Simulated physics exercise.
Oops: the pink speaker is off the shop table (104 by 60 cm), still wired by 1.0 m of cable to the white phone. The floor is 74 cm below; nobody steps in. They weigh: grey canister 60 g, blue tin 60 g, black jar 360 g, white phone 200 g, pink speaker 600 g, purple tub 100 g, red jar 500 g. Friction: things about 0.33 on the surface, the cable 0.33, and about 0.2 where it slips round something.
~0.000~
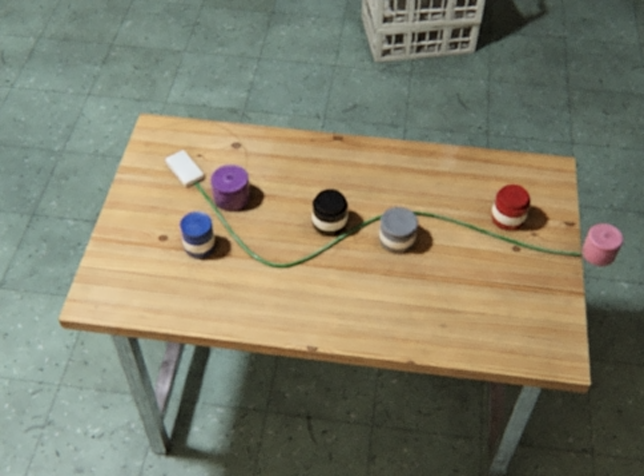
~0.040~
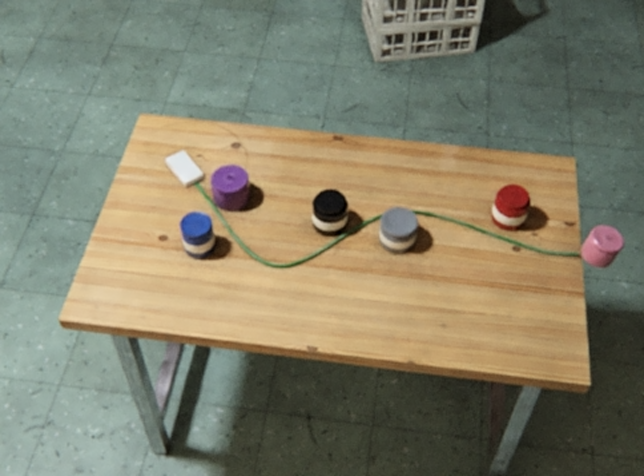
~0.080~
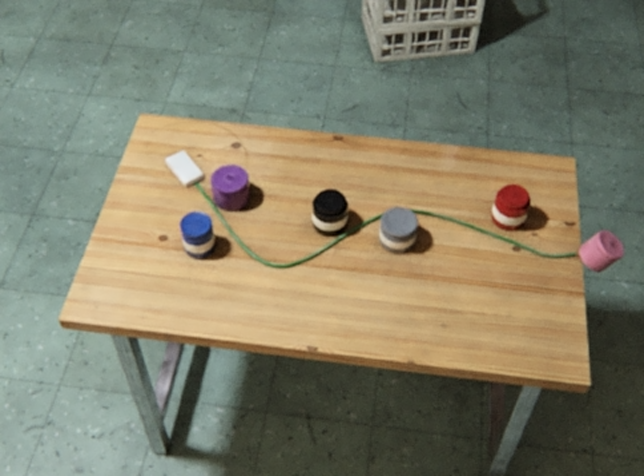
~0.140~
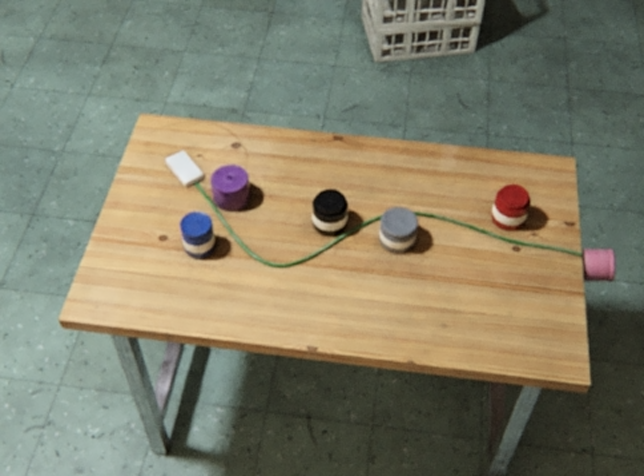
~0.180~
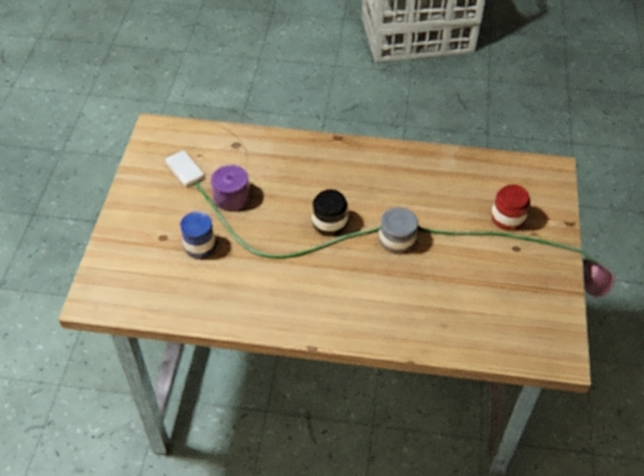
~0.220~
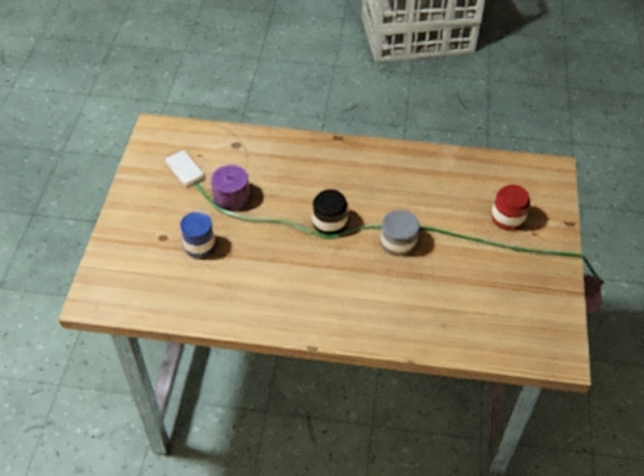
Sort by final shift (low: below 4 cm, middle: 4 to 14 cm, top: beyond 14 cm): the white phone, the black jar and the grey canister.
Result: White phone ends far away, black jar hardly moves, grey canister ends far away.
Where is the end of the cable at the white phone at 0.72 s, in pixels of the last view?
Around (542, 299).
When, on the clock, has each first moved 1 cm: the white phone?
White phone 0.26 s.
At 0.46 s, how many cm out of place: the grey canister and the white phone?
About: Grey canister 20 cm, white phone 30 cm.
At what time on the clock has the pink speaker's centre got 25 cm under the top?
About: 0.30 s.
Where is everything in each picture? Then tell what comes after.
White phone (184, 166); black jar (330, 200); grey canister (400, 220); cable runs through (534, 248) (448, 219) (359, 227) (276, 266), in the first frame.
Pink speaker (606, 237); cable runs through (533, 248) (358, 227), in the second frame.
Pink speaker (602, 251); cable runs through (531, 250) (358, 227), in the third frame.
Pink speaker (598, 265); cable runs through (536, 245) (359, 227), in the fourth frame.
Pink speaker (593, 278); cable runs through (558, 245) (374, 230), in the fifth frame.
White phone (184, 166); black jar (330, 200); grey canister (401, 223); cable runs through (586, 260) (498, 244) (309, 231), in the sixth frame.
At 0.5 s, the cable's tail end at (312, 228); white phone 30 cm off its start, grey canister 18 cm off its start, black jar 2 cm off its start.
At 0.7 s, the cable's tail end at (542, 299); white phone 79 cm off its start, grey canister 20 cm off its start, black jar 2 cm off its start.
At 1.0 s, the cable has left the top; white phone over the edge, grey canister 20 cm off its start at (423, 298), black jar 2 cm off its start at (333, 194).
At 1.2 s, the cable has left the top; white phone over the edge, grey canister 20 cm off its start, black jar 2 cm off its start.
At 2.4 s, the cable has left the top; white phone over the edge, grey canister 20 cm off its start at (423, 298), black jar 2 cm off its start at (334, 194), purple tub 14 cm off its start at (269, 142).
